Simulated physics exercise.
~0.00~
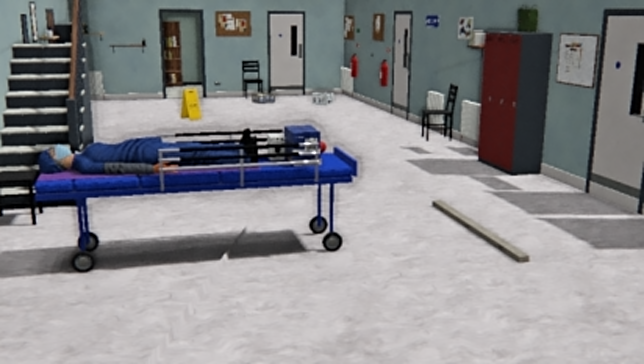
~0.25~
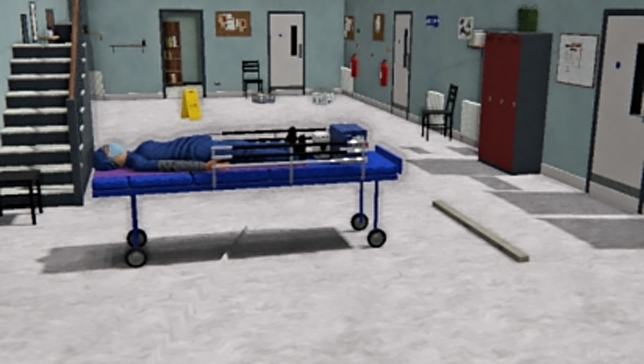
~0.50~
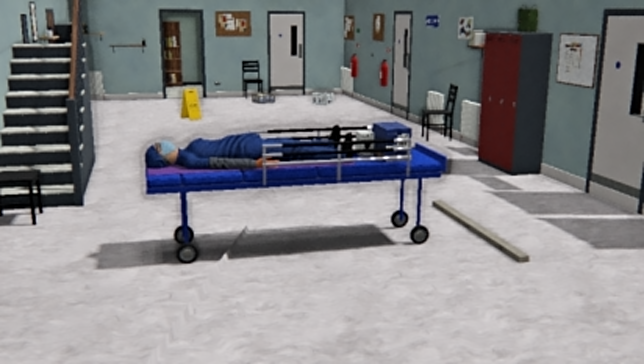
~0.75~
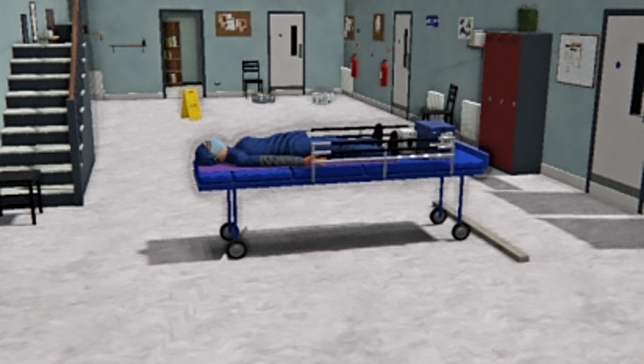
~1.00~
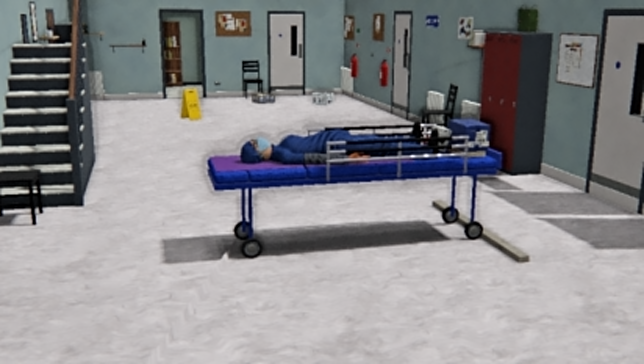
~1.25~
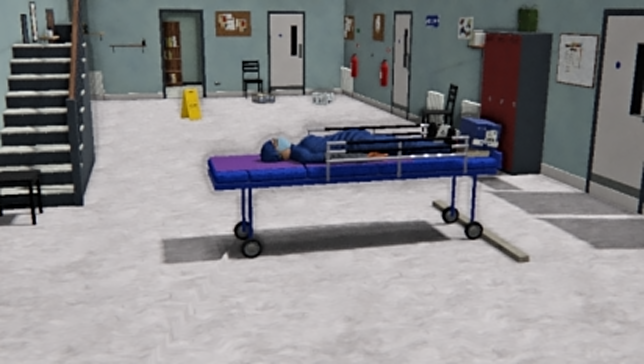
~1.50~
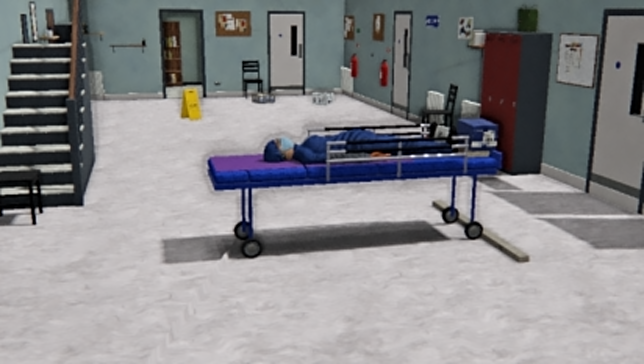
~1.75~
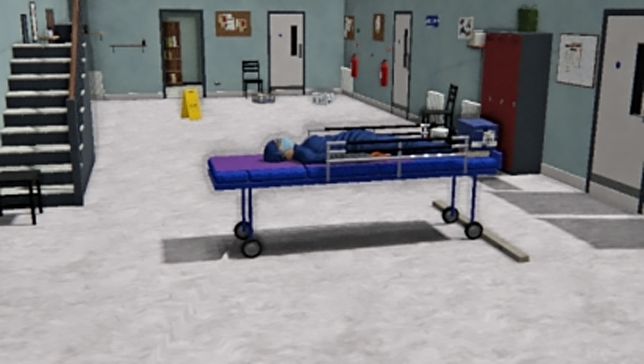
A blue wheeled trolley carries a limp person in blue, lying face up with the head to the left, across a pale ward floor seen from a fixed side view. Stairs stand at left, a yellow floor sign behind, and a dark red locker at right near a low sill. The trolley rolls right, feet first, with a blue holdall and smaller items by the legs. It stops abruptly at the sill and stays flat. The body slides farther towards the foot end, baring purple sheet behind the head, then settles, with the holdall still aboard.
